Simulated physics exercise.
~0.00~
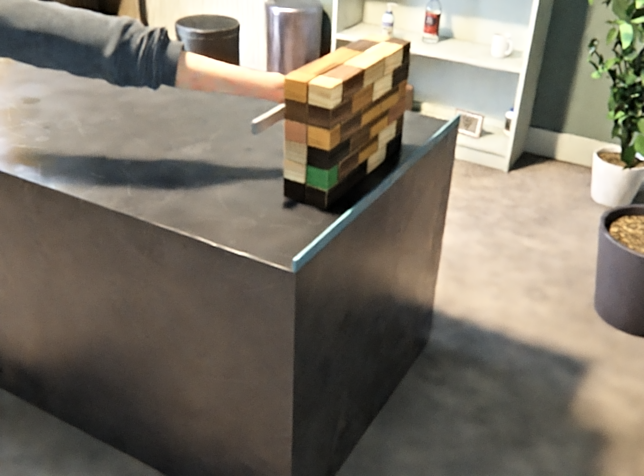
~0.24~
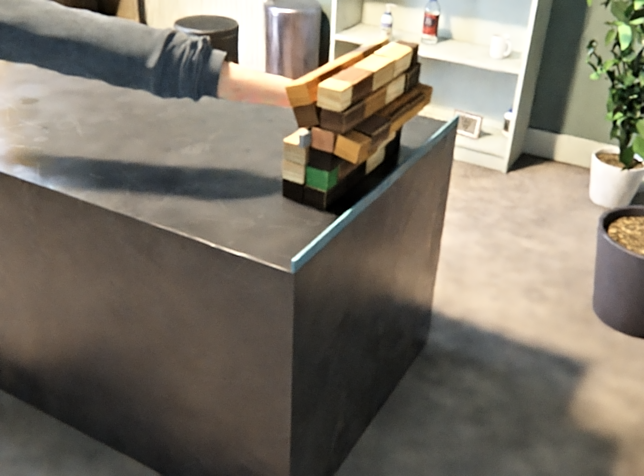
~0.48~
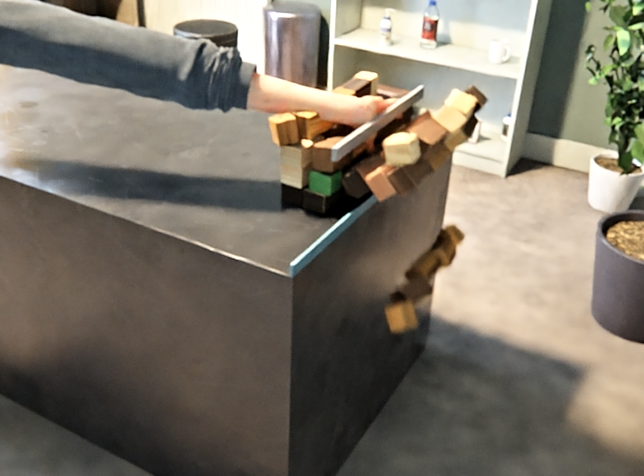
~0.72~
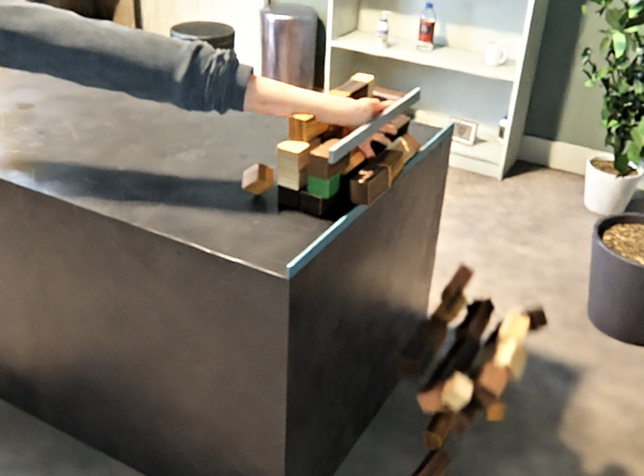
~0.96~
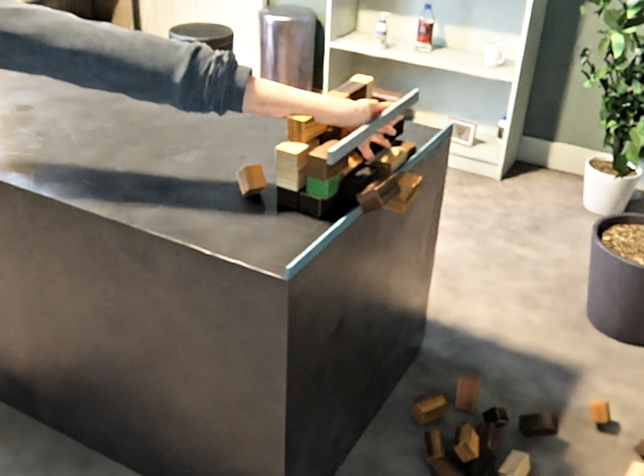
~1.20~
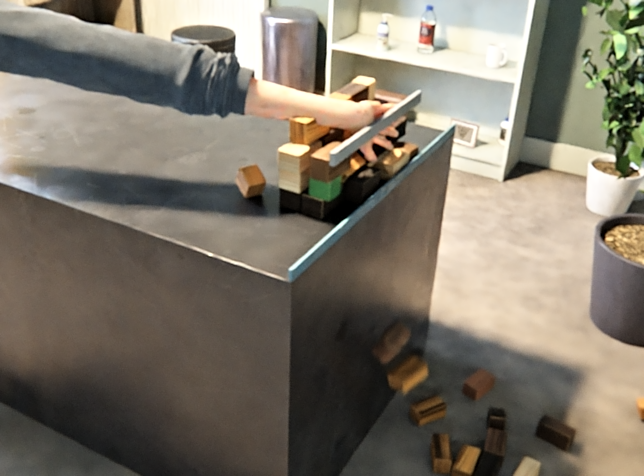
An arm in a grey sleeve shoving a wooden block stack with a strip, spilling many pieces off a dark sideboard onto the floor.
